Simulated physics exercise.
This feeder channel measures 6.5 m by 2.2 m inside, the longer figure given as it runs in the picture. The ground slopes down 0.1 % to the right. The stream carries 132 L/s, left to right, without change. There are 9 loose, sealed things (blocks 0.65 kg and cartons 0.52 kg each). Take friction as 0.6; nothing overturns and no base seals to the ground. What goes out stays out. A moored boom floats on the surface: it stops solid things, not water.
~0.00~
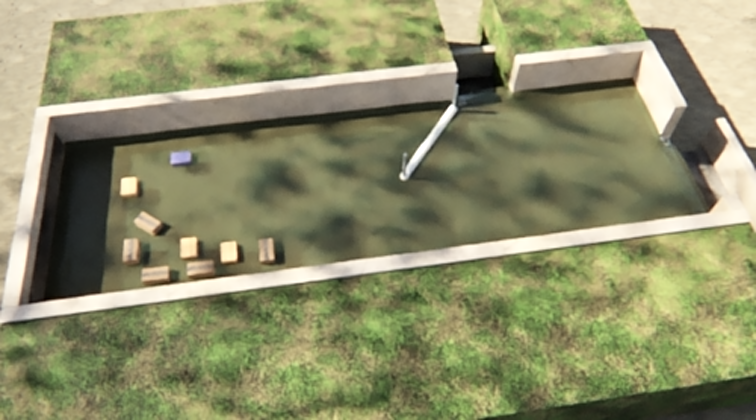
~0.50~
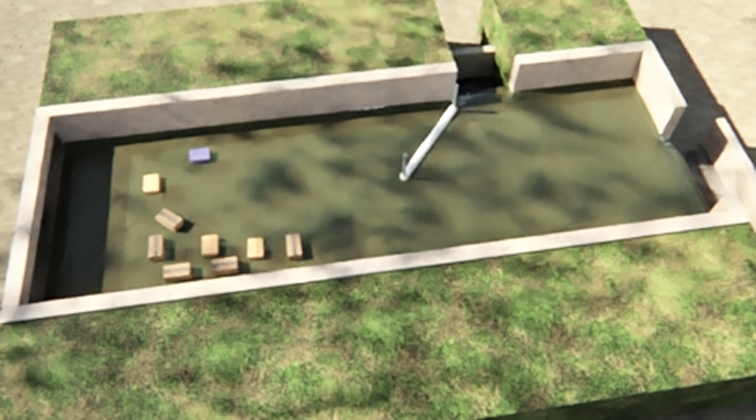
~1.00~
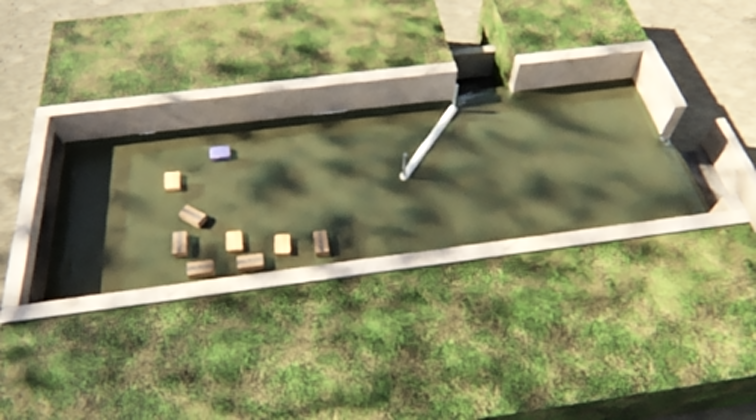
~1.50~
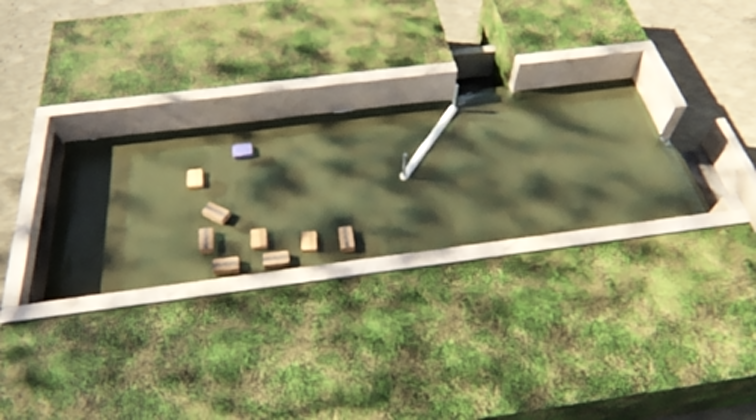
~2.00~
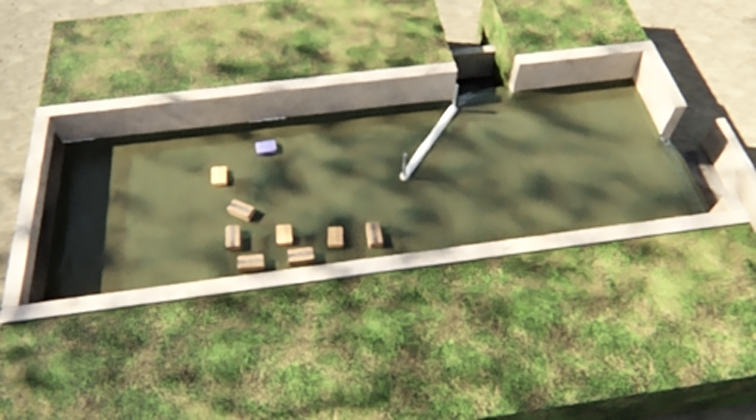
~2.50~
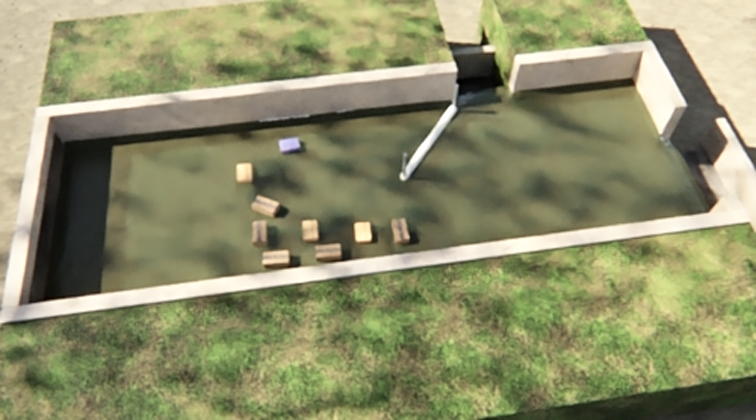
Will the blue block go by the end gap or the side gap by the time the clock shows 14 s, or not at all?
For the blue block, neither.
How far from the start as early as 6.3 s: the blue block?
Roughly 300 cm by then.
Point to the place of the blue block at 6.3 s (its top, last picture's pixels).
Around (438, 107).
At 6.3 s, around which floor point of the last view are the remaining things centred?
At about (486, 195).
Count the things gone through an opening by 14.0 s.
By then 7.
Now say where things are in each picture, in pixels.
The blue block at (181, 157) floats; about 1800 L in view; 0 of 9 have shifted, in the first picture.
The blue block at (200, 154) floats, 20 cm from its start; about 1800 L in view; 9 of 9 have shifted, in the second picture.
The blue block at (220, 152), afloat, 42 cm from its start; about 1800 L in view; 9 of 9 have shifted, in the third picture.
The blue block at (242, 150), afloat, 66 cm from its start; 12 cm deep round most things; 9 of 9 have shifted, in the fourth picture.
The blue block at (266, 146) floats, 91 cm from its start; about 1800 L in view; 9 of 9 have shifted, in the fifth picture.
The blue block at (289, 144) floats, 116 cm from its start; about 1800 L in view; 9 of 9 have shifted, in the sixth picture.
After 3.5 s the blue block is near (338, 138), 1.7 m from its start, afloat; 0 of 9 are out; 9 afloat.
After 6.3 s the blue block is near (438, 107), 2.9 m from its start, afloat; 0 of 9 are out; 9 afloat.
After 10.0 s the blue block is near (440, 104), 2.9 m from its start, afloat; 2 of 9 are out; 7 afloat.
After 14.0 s the blue block is near (440, 105), 2.9 m from its start, afloat; 7 of 9 are out; 2 afloat.
